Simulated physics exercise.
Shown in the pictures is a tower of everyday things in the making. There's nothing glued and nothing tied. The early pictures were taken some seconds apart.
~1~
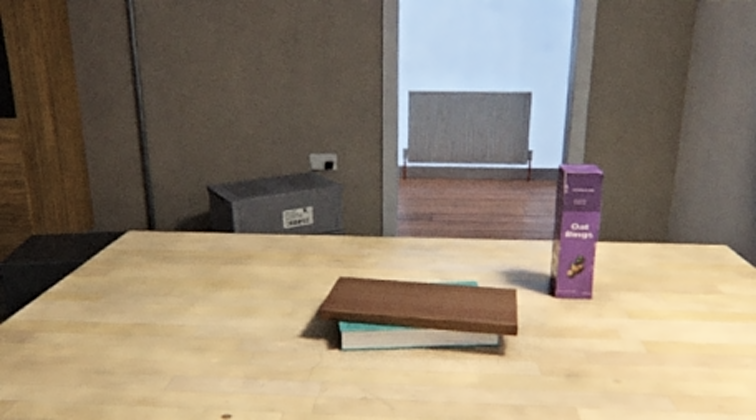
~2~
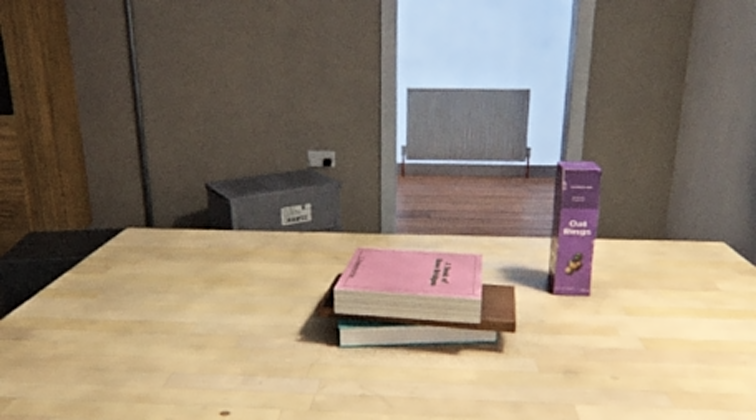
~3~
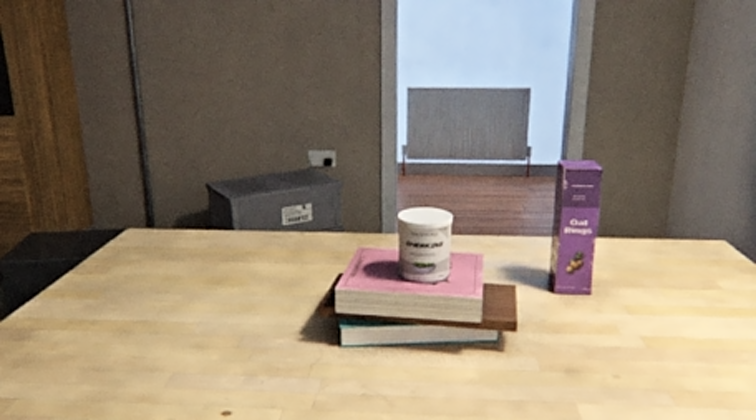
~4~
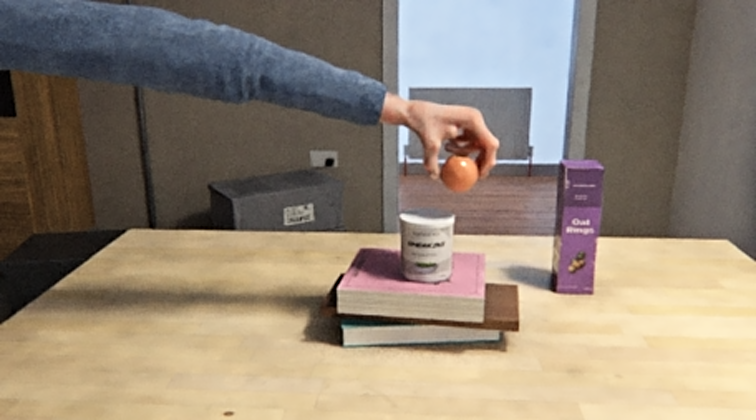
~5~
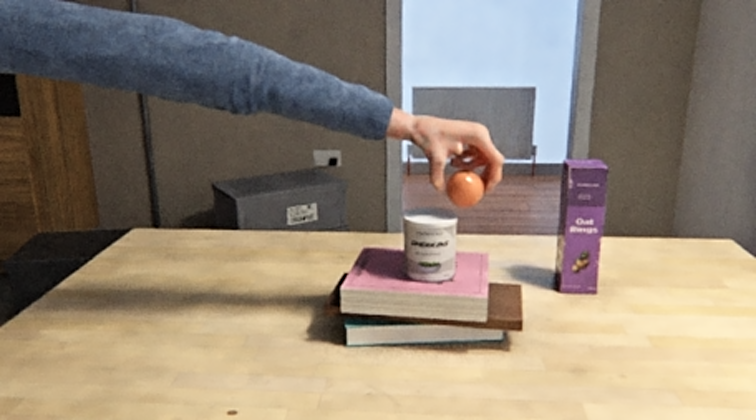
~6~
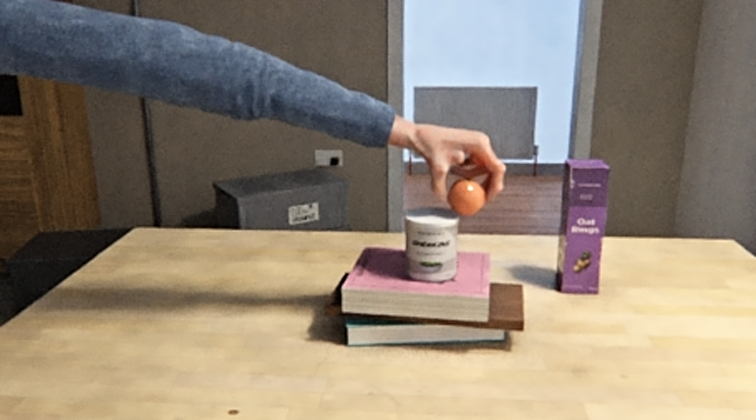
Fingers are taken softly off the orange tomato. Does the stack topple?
Yes, unsteady.
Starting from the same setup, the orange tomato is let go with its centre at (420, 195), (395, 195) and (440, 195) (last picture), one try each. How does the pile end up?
The pile does not fall at first, goes down second and does not fall third.
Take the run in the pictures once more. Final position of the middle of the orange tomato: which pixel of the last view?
About (519, 284).
Then, 0.30 s on from there, orange tomato now fallen.
Then, 0.40 s on from there, things are still on the move.
Then, 0.60 s on from there, as before.
In the end, fallen, orange tomato; the other 5 unmoved. At the end, from the last picture's camera, orange tomato near (519, 283). The pile loses its balance.
